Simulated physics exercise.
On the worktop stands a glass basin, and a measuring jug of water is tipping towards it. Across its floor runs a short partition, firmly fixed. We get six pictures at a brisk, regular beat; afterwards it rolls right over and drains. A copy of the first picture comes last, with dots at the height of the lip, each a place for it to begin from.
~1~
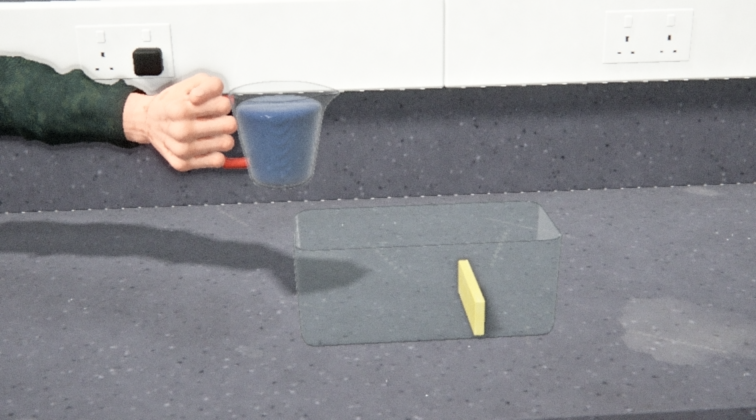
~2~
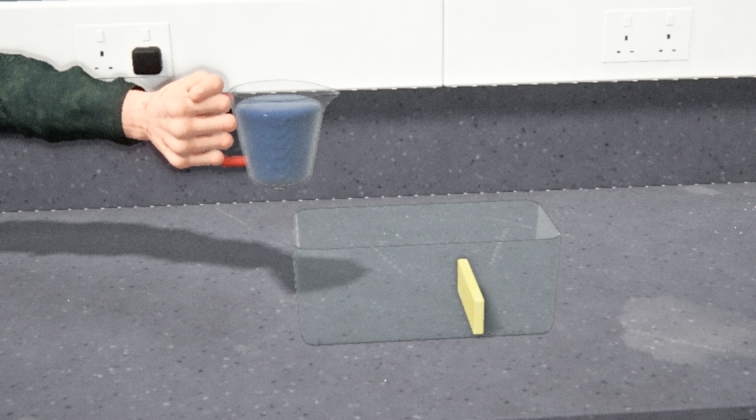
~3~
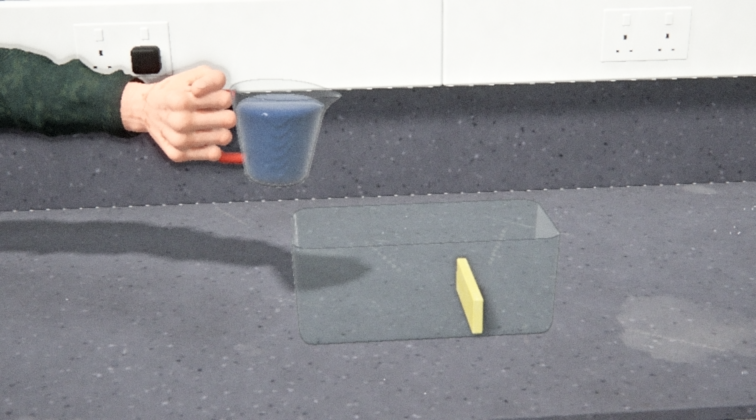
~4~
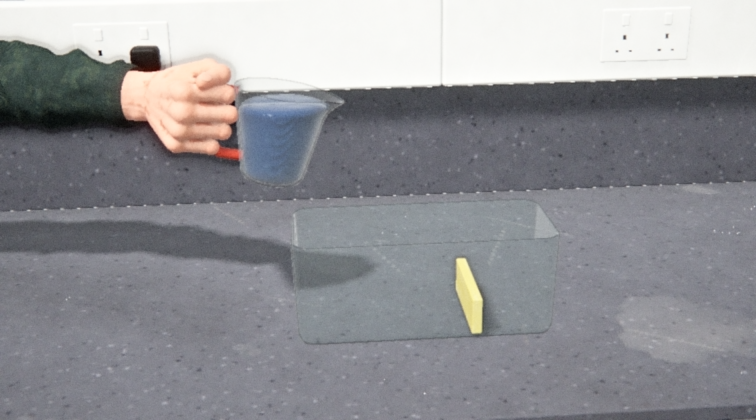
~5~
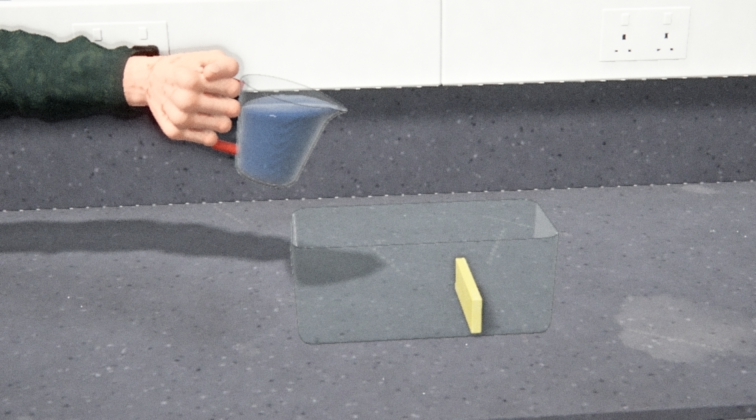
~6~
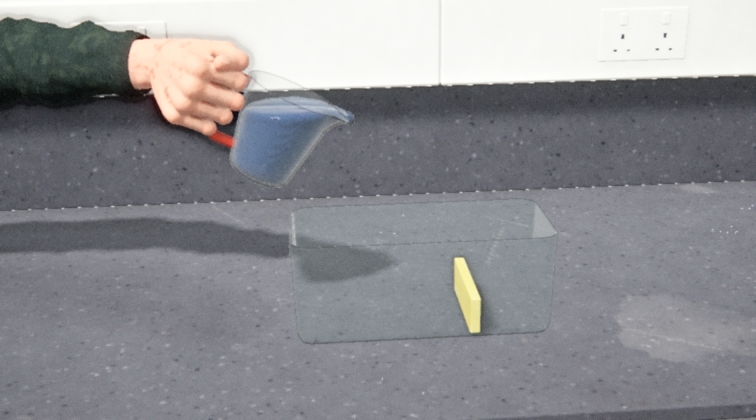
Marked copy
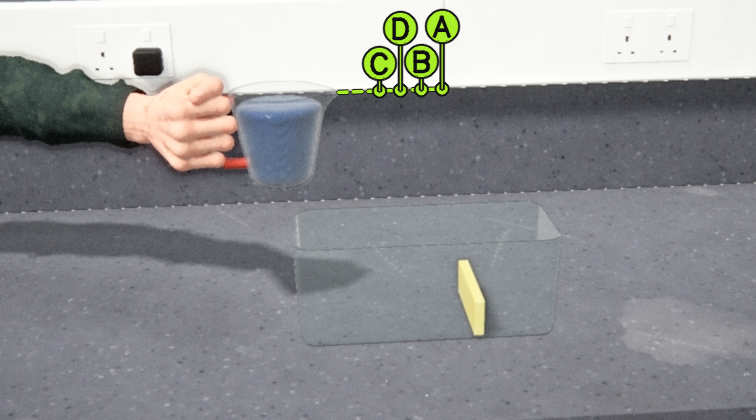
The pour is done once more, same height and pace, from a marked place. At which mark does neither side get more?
B beats the others.
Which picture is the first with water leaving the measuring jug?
Picture 6.
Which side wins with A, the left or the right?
The right side.
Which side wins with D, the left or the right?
The left one.
On the marked copy, A at (442, 88); B at (421, 89); C at (379, 91); D at (400, 90).
If A is chosen, about 20 % ends left of the wall and 79 % right of it.
If B is chosen, about 49 % ends left of the wall and 50 % right of it.
If C is chosen, about 95 % ends left of the wall and 4 % right of it.
If D is chosen, about 88 % ends left of the wall and 11 % right of it.
